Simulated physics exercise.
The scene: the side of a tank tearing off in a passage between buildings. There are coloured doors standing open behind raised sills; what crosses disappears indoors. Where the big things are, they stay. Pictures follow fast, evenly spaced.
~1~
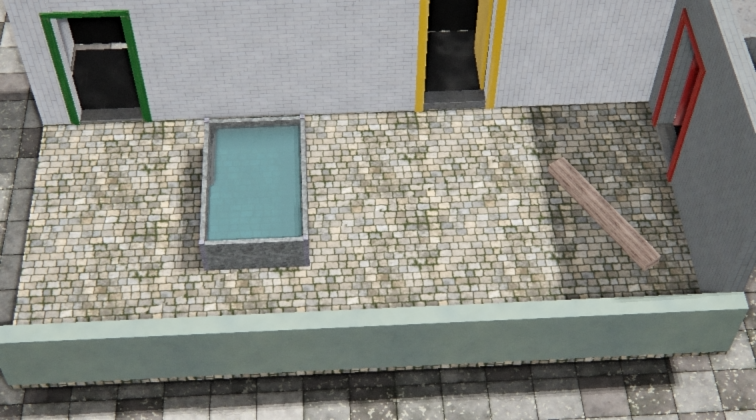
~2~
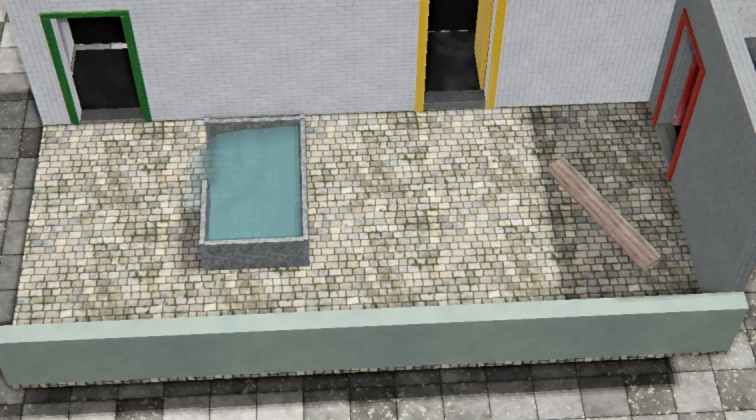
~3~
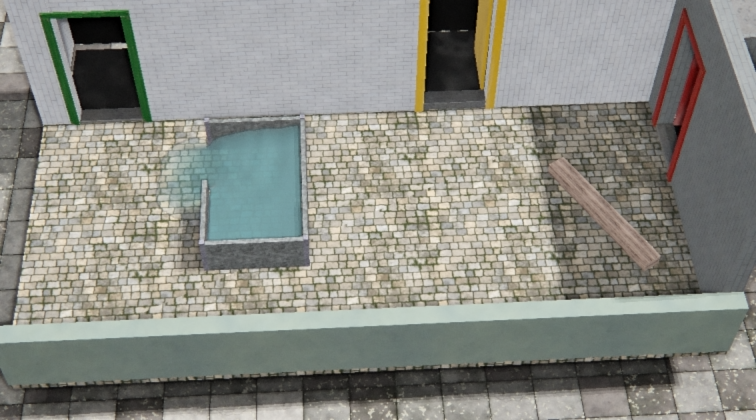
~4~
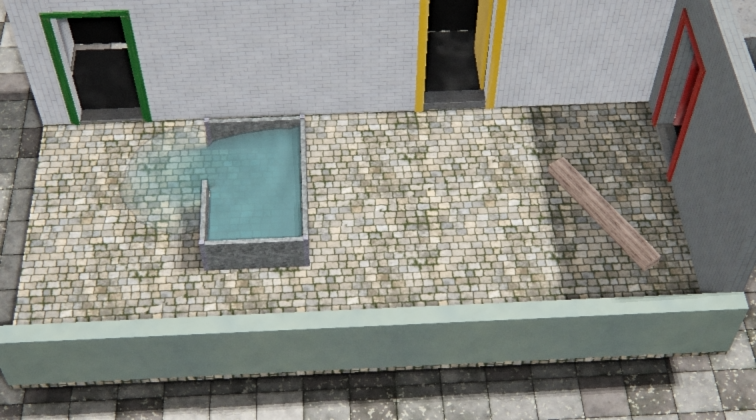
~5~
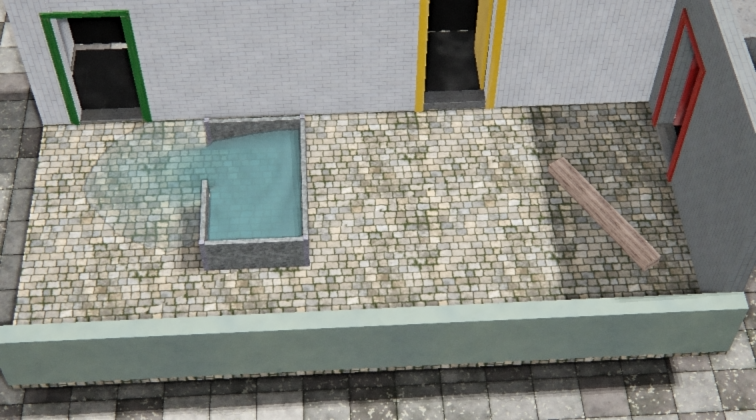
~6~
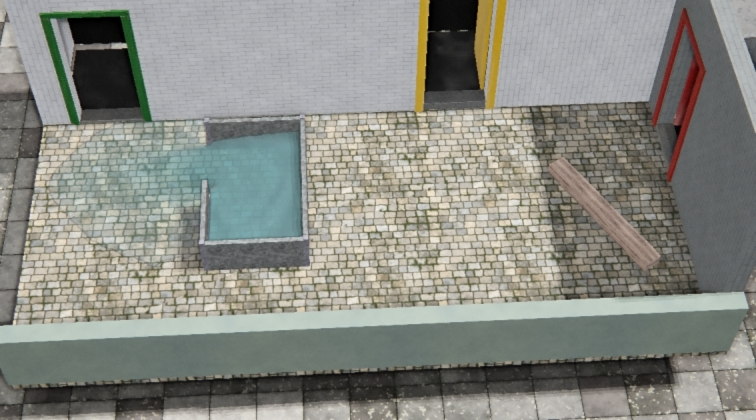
Open stone tank in a cobbled courtyard pouring water through a gap in its left side, the sheet spreading left across the paving.
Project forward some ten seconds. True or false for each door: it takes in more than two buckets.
For the yellow door, false; for the green door, true; for the red door, false.
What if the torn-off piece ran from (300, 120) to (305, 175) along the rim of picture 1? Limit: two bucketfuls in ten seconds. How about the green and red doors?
The green one falls short; the red one exceeds it.
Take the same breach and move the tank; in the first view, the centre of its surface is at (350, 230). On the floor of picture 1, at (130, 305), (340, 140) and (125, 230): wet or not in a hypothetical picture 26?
Result: Inundated; spared; inundated.
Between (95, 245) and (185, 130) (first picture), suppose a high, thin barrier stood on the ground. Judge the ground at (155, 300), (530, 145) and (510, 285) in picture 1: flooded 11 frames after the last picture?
Lab note - point 1: Inundated; point 2: Parched; point 3: Parched.
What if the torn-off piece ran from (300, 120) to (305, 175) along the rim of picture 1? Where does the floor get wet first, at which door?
My pick is the yellow door.
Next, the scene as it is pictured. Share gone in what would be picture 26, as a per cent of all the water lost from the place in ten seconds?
I'd put it at 60 per cent.
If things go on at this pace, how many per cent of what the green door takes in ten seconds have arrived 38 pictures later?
That share would be near 95 %.
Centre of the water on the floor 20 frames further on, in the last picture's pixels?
My pick is pixel (208, 198).
A moment on, water covers 15 % of the floor; the yellow door not reached, the green door under two buckets in, the red door not reached.
Next, water covers 20 % of the floor; the yellow door not reached, the green door over two buckets in, the red door not reached.
Then, water covers 20 % of the floor; the yellow door not reached, the green door over two buckets in, the red door not reached.
Later, water covers 15 % of the floor; the yellow door not reached, the green door over two buckets in, the red door not reached.
In the end, water covers 10 % of the floor; the yellow door not reached, the green door far over two buckets in, the red door not reached.
